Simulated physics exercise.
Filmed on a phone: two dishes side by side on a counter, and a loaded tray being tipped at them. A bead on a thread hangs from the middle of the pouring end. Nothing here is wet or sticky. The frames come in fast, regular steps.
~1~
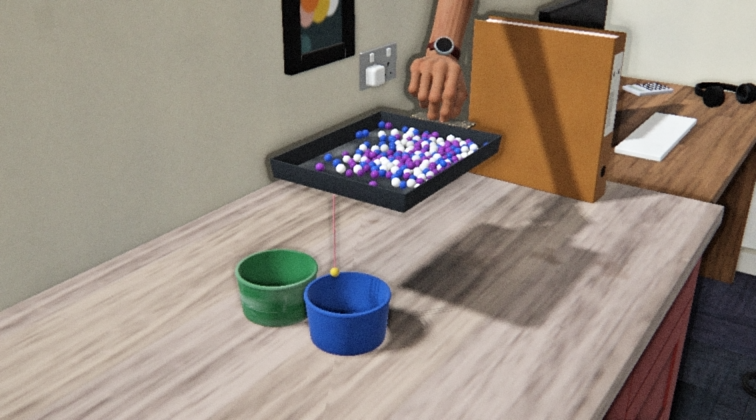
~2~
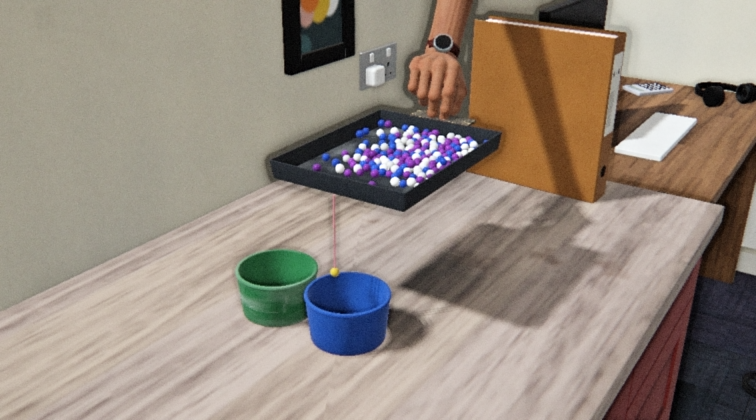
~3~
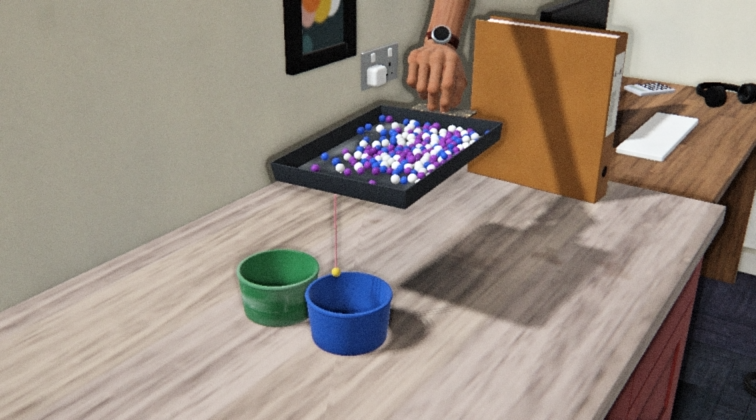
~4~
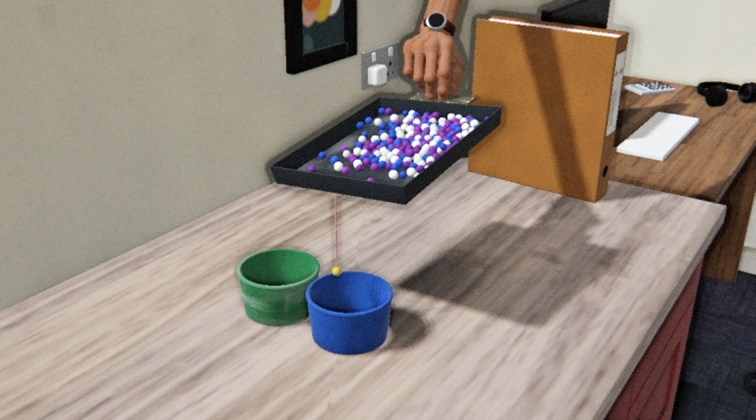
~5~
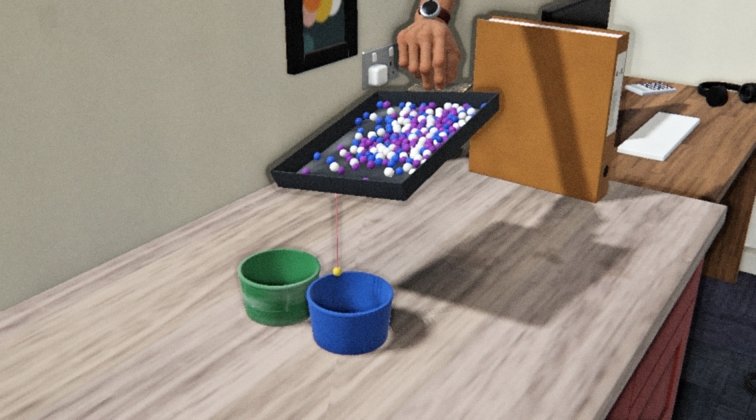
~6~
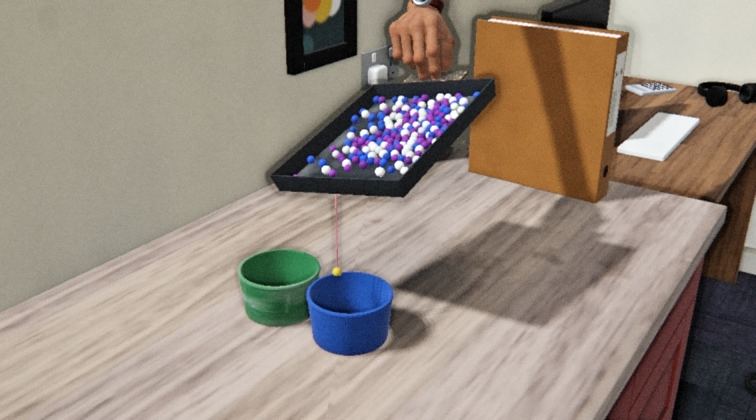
The video shows a hand with a wristwatch gradually raising the far end of a black tray of white, purple and blue beads, which shift slightly toward its lower end above a counter holding green and blue dishes.
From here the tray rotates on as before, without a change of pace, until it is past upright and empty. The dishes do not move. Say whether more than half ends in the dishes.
The two hold more than half of the load.
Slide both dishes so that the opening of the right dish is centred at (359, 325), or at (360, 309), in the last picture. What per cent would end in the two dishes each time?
First some 0, then 40 per cent.
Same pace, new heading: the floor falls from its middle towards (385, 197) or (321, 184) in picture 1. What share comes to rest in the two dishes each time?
First some 10, then 60 per cent.
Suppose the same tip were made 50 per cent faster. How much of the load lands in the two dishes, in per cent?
Close to 80 per cent.
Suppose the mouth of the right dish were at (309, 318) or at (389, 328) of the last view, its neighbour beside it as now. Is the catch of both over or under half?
First the smaller part, then under half.
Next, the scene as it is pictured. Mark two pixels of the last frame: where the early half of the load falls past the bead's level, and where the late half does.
Around (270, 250) and then (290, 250).
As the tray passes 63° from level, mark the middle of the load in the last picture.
Near (303, 178).
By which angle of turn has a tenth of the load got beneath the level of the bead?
Near 65 degrees.
Shortly afterwards, tray tipped steeply; the bulk on the tray; a little in the left dish; only a few outside both; a little in the air.
Next, tray tipped past a quarter turn; near a quarter on the tray; near two thirds in the left dish; only a few outside both; a little in the air.
Some moments later, tray tipped past a quarter turn; all but a few in the left dish; a little outside both.
In the end, tray tipped past a quarter turn; none at all in the right dish; all but a few in the left dish; a little outside both.
